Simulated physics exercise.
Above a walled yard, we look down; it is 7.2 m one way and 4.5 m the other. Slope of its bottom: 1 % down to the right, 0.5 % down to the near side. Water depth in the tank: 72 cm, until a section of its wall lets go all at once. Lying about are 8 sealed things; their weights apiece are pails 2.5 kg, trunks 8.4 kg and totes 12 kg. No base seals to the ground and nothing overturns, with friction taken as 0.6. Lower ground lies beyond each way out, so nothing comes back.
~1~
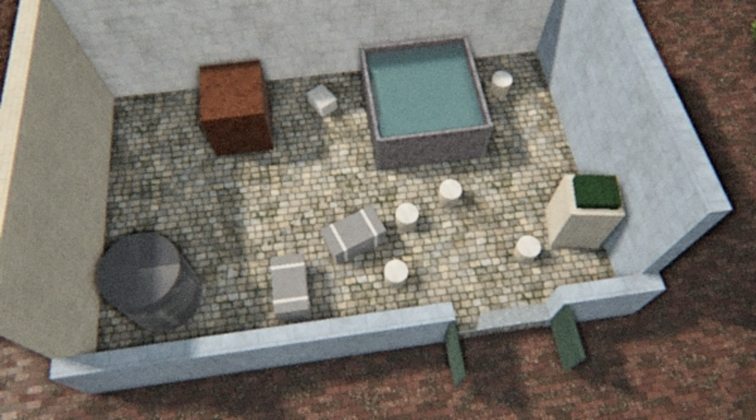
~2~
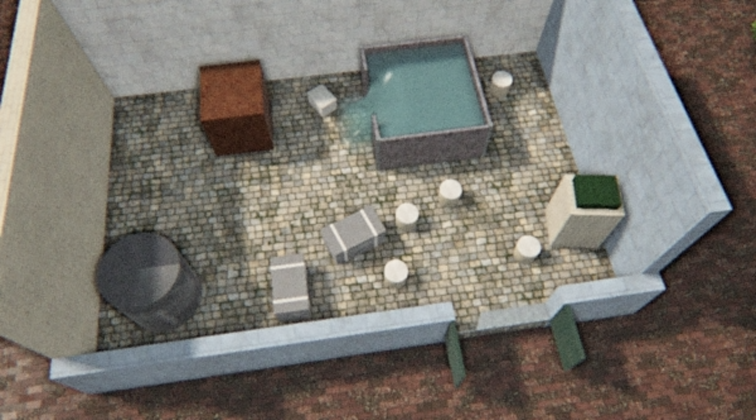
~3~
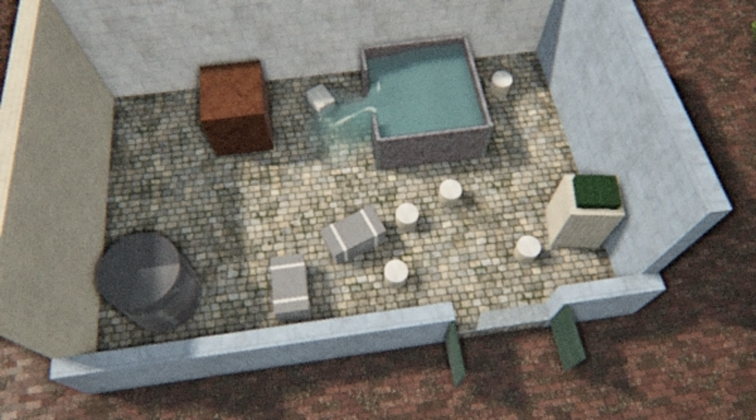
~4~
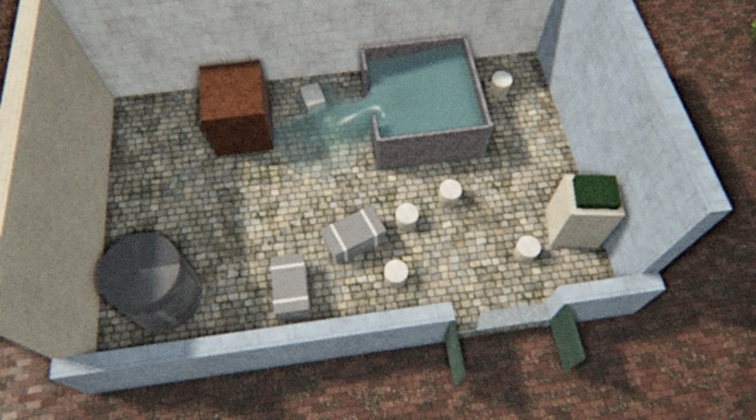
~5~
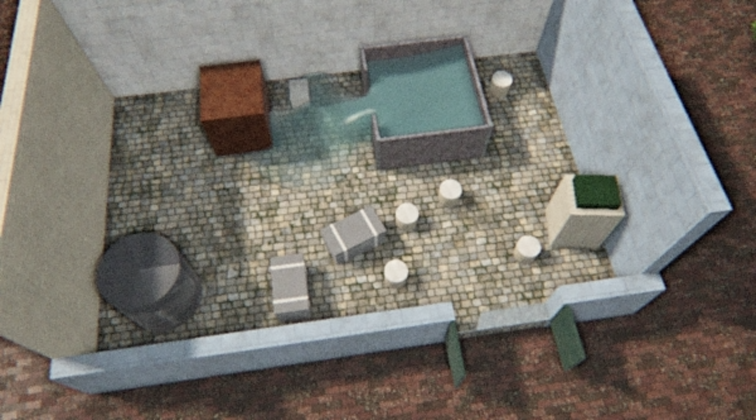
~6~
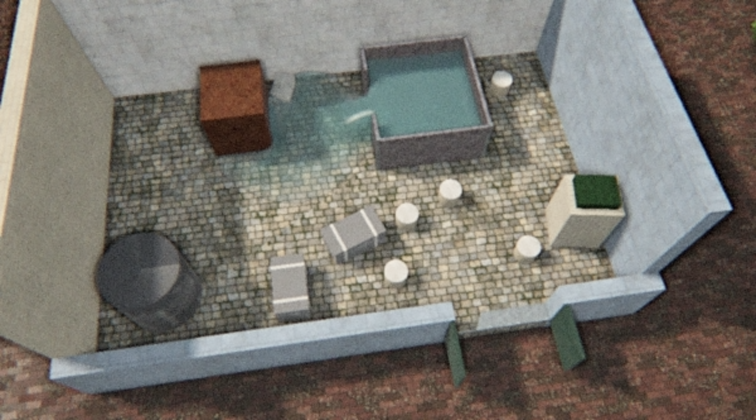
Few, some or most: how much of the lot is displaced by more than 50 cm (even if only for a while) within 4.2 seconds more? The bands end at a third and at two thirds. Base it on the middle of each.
Share: Not even a third.
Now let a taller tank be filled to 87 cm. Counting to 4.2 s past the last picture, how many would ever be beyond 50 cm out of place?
Count under that change: 3.
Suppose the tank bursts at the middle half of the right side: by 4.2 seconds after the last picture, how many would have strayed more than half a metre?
The answer then is 7.
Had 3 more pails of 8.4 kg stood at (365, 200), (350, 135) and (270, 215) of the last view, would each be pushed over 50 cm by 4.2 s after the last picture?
In that order: Short of it, over, more.
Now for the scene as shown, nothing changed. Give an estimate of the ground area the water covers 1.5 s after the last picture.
Close to 16 m2, I'd say.
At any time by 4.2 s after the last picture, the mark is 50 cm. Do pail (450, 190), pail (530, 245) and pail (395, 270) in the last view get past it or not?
Well, in turn that's not reaching it, not reaching it, not reaching it.
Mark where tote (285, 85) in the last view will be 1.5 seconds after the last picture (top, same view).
My estimate: Around (182, 91).
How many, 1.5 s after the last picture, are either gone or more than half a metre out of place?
Tally at that time: 1.
Then, 0.4 s after the last picture 1 of 8 are over 50 cm from their spots; 1 afloat.
Then, 1.5 s after the last picture 1 of 8 are over 50 cm from their spots; 0 afloat.
Then, 2.8 s after the last picture 1 of 8 are over 50 cm from their spots; 2 afloat.
Then, 4.2 s after the last picture 2 of 8 are over 50 cm from their spots, and 2 have been at some point; 1 afloat.
